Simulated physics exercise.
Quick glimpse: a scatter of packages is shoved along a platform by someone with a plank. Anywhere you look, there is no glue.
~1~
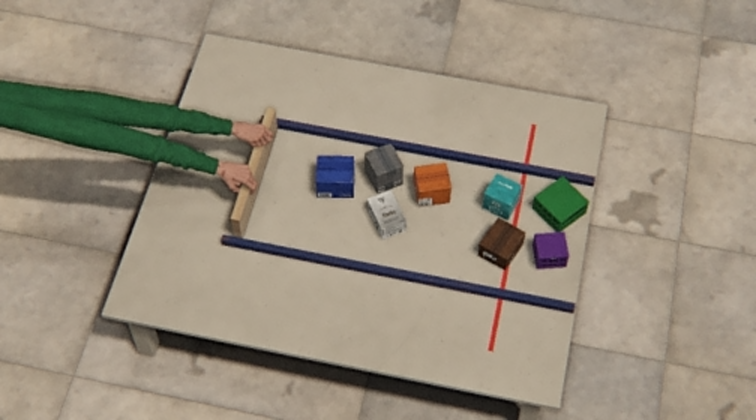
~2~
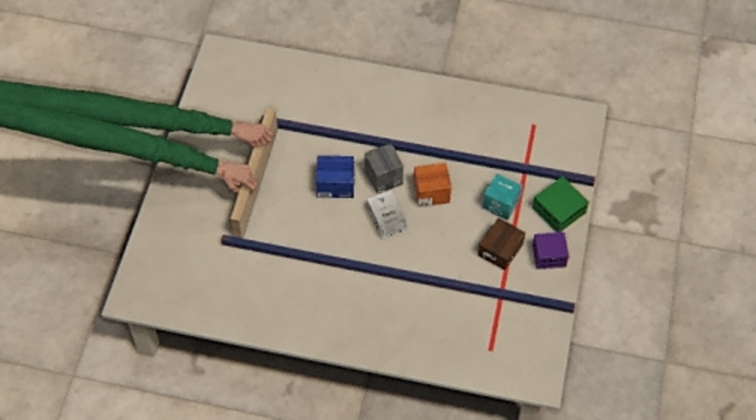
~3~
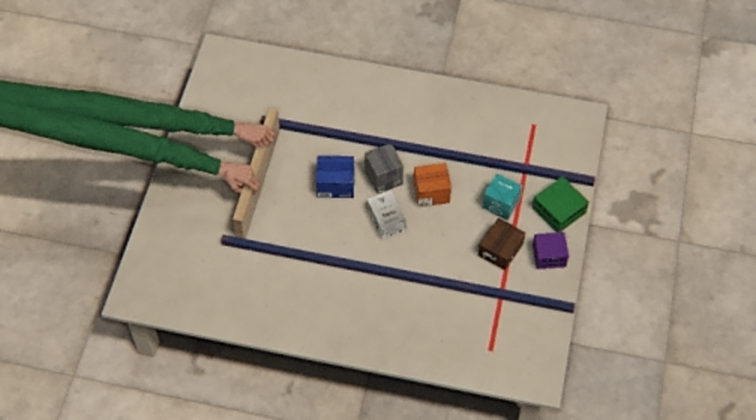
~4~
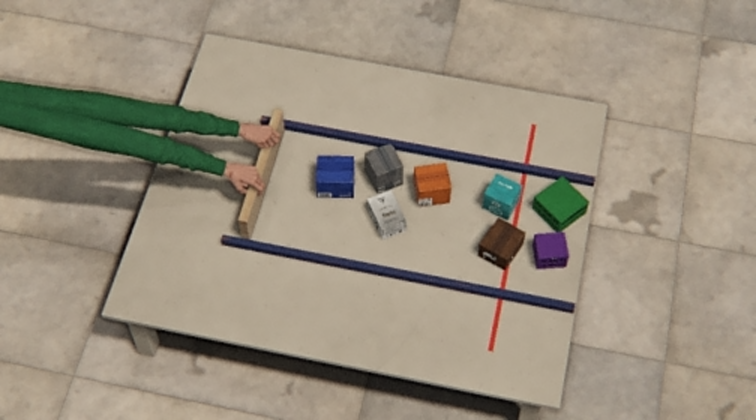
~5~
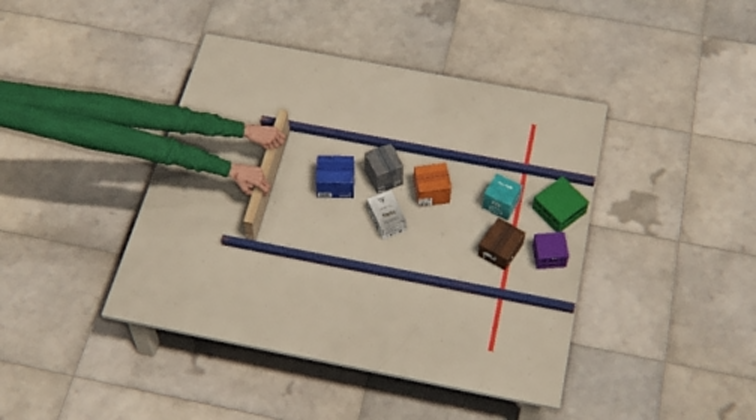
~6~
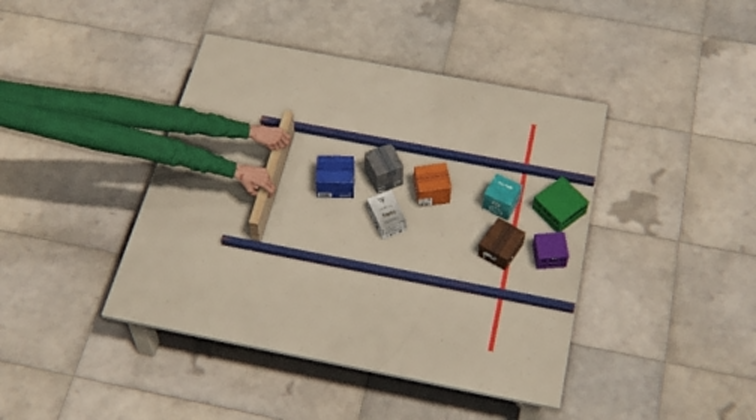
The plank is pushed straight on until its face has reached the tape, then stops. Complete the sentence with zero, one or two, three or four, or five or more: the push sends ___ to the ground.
The push sends three or four to the ground.
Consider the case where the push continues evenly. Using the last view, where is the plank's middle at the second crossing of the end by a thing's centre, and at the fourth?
The first one at (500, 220), the next at (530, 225).
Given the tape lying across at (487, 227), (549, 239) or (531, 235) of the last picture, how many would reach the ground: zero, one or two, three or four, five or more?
Taking the places in the order asked: Just one or two, then five or over, then three or four.
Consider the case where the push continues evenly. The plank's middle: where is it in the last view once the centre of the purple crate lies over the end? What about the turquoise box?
Middle: Roughly (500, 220); roughly (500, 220).
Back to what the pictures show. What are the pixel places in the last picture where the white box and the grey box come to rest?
Middles: Around (522, 257) and around (538, 181).
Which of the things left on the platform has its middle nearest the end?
The orange parcel, that one.
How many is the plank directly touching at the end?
It adds up to 3.
Soon after, none off yet; green crate at rest near (560, 205); purple crate at rest near (551, 251); brown parcel at rest near (502, 244).
In the end, the number that fall off is three or four; gone, turquoise box, purple crate and green crate.
